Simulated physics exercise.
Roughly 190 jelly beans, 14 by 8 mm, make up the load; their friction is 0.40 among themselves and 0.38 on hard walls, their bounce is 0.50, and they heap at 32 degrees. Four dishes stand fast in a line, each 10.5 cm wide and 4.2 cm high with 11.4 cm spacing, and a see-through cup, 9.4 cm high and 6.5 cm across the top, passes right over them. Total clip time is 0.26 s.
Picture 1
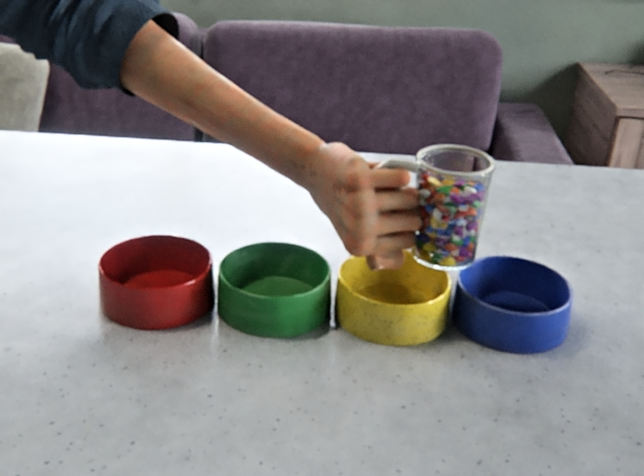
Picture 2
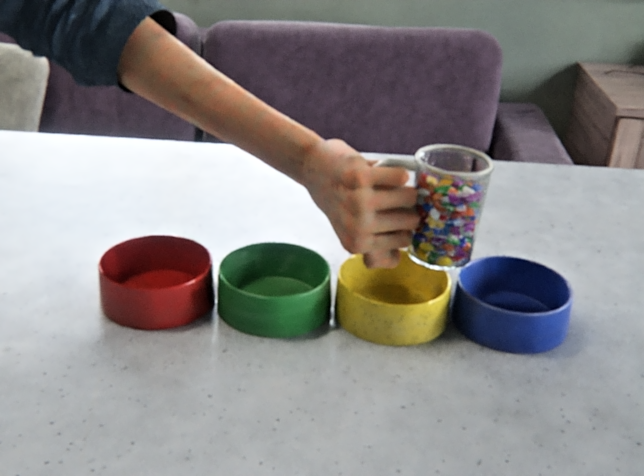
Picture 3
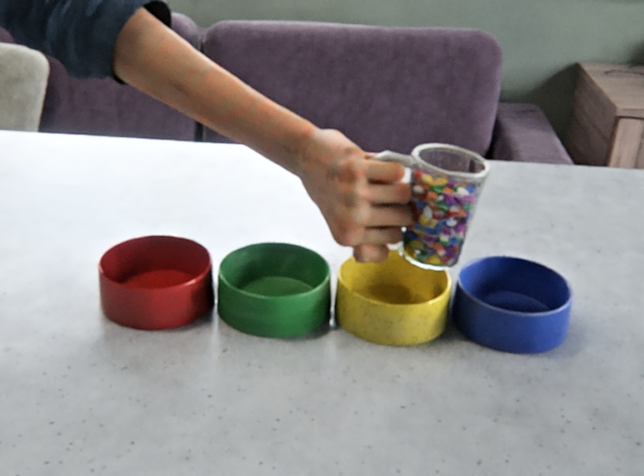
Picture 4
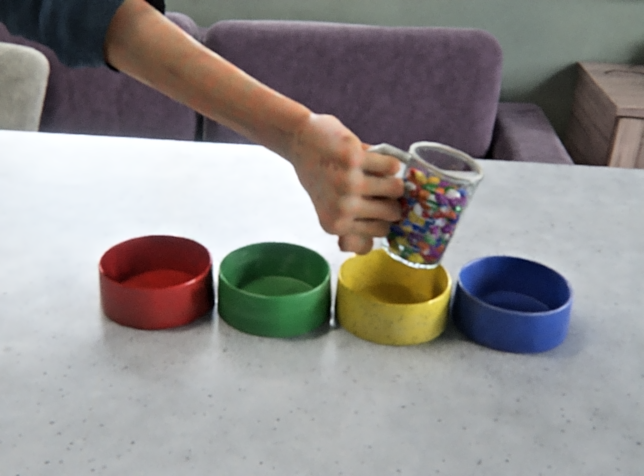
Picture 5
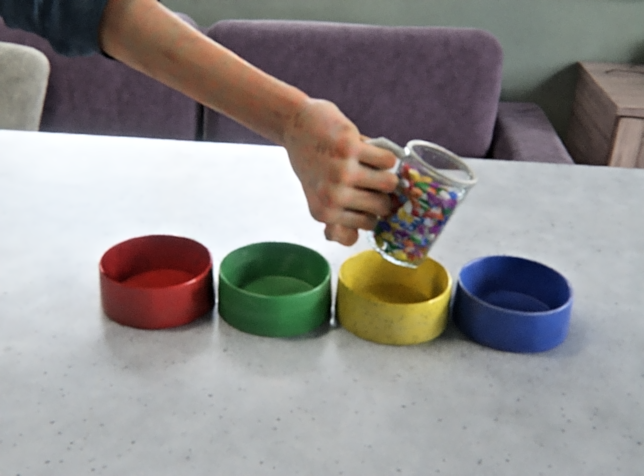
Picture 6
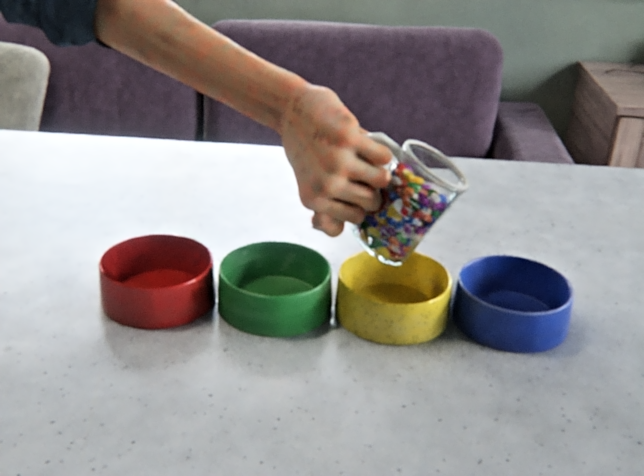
On a pale speckled table in front of a purple sofa, a hand holds a clear cup of colourful pieces upright above a row of red, green, yellow and blue dishes. The cup barely moves at first, then the hand shifts it a little to the left while steadily tilting its rim rightward.
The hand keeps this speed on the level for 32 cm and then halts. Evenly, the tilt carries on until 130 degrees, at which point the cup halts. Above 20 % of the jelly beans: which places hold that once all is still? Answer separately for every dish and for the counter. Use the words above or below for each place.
Red: Below; blue: Below; green: Above; yellow: Below; counter: Below.
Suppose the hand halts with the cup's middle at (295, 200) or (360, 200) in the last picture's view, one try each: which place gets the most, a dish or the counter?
Yellow; yellow.
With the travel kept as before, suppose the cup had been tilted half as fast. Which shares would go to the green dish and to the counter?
Shares: Green at 0; counter at 0.
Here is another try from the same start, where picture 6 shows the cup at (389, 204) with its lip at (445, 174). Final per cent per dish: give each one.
Red 90, blue 0, green 0, yellow 0.
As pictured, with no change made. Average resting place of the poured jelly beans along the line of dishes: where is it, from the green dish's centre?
I'd put it near 1 cm to the right of the dish's middle.
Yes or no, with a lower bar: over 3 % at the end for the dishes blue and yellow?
Checking blue: It falls short; checking yellow: It clears.
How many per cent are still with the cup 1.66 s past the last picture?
Close to 0 per cent of the load, I'd guess.
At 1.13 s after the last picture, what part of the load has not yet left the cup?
About 0 %.
Then, 0.68 s after the last picture, tilt 126 degrees; cup holds 65 %, green 25 %, yellow 5 %.
Then, 1.13 s after the last picture, tilt 130 degrees; cup holds 0 %, green 90 %, yellow 5 %.
Then, 1.66 s after the last picture, tilt 130 degrees; cup holds 0 %, green 90 %, yellow 5 %.
In the end, red 0 %, blue 0 %, green 90 %, yellow 5 %, counter 5 %.
